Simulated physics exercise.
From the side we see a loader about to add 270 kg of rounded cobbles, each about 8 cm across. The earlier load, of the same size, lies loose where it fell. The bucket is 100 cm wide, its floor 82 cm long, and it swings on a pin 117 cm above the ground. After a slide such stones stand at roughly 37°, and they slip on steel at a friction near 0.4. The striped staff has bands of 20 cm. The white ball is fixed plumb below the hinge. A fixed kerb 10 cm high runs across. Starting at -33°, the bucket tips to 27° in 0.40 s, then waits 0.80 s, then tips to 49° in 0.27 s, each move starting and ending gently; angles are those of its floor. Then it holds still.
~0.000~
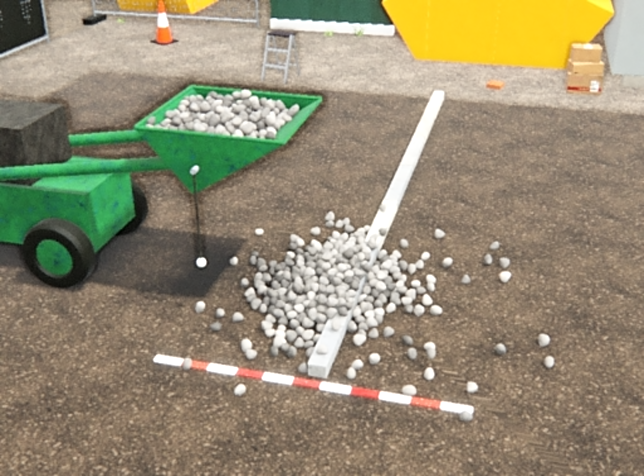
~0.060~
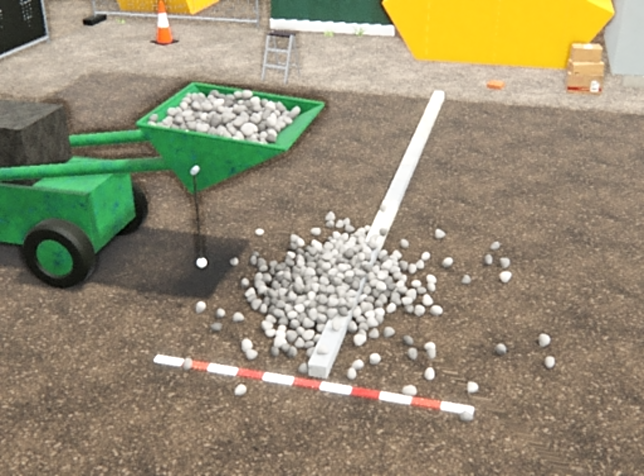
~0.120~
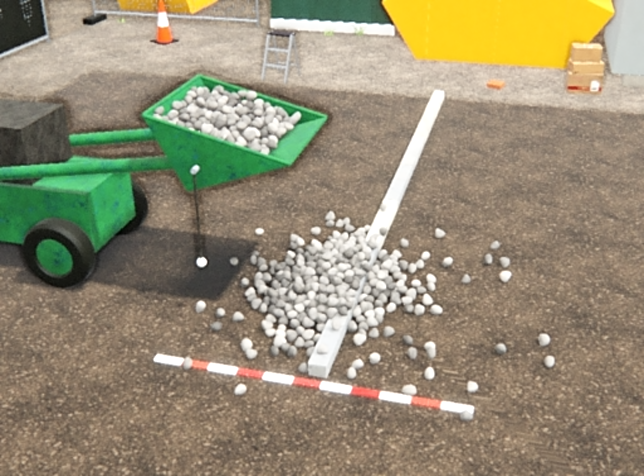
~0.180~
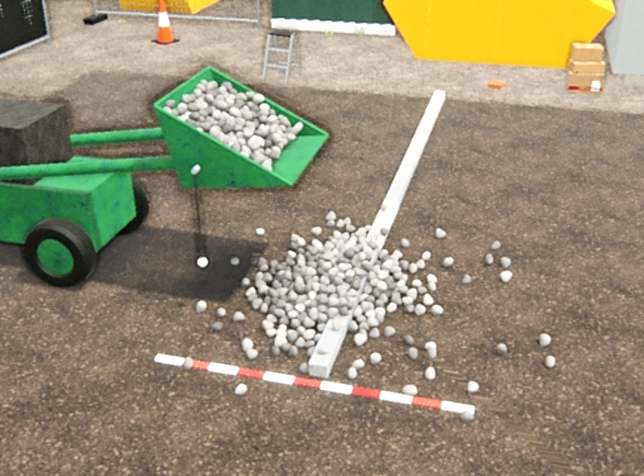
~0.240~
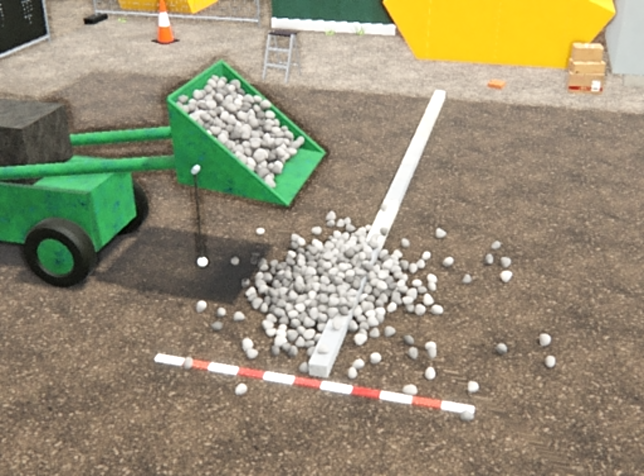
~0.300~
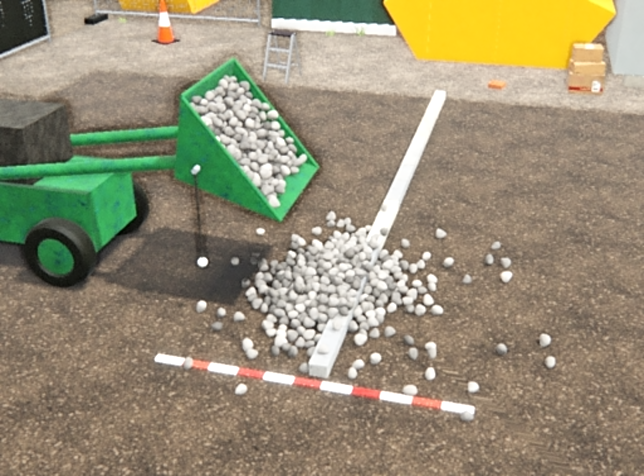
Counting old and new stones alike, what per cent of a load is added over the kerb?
Close to 53 parts in a hundred.
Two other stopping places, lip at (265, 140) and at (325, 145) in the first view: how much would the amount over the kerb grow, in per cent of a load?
First some 30, then 90 per cent.
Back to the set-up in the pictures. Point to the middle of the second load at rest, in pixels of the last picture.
Near (359, 283).
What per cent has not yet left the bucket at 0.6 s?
Roughly 90 per cent is still inside.
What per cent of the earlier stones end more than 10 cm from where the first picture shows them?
Roughly 15 per cent of them.
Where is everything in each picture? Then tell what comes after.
In the first picture, the bucket is at -33°, its lip at (283, 143); the top of the load is at (223, 104). The earlier load is highest near (336, 267), 24 cm above ground level, 80 % on this side of the kerb, 20 % over the kerb.
The second picture shows lip at (286, 149), floor tilted -29°, highest stones at (204, 102); the stones move at 0.4 m/s on average.
The third picture shows lip at (290, 164), floor tilted -20°, highest stones at (200, 98); the stones move at 0.6 m/s on average.
In the fourth picture, the bucket is at -7°, its lip at (292, 185); the top of the load is at (207, 90); the stones move at 0.9 m/s on average.
The fifth picture shows lip at (288, 205), floor tilted 6°, highest stones at (217, 87); the stones move at 0.9 m/s on average.
In the sixth picture, the bucket is at 18°, its lip at (281, 221); the top of the load is at (226, 86); the stones move at 1.0 m/s on average.
After 0.4 s the floor is at 27°; in per cent of one load, 99 in the bucket, 81 on this side of the kerb, 20 over the kerb; the foremost stones are at (506, 323).
After 0.6 s the floor is at 27°; in per cent of one load, 90 in the bucket, 91 on this side of the kerb, 20 over the kerb; the foremost stones are at (506, 323).
After 1.9 s the floor is at 49°; in per cent of one load, 0 in the bucket, 127 on this side of the kerb, 73 over the kerb; the foremost stones are at (530, 332).
After 4.4 s the floor is at 49°; in per cent of one load, 0 in the bucket, 127 on this side of the kerb, 73 over the kerb; the foremost stones are at (531, 332). Net gain over the kerb, 53.
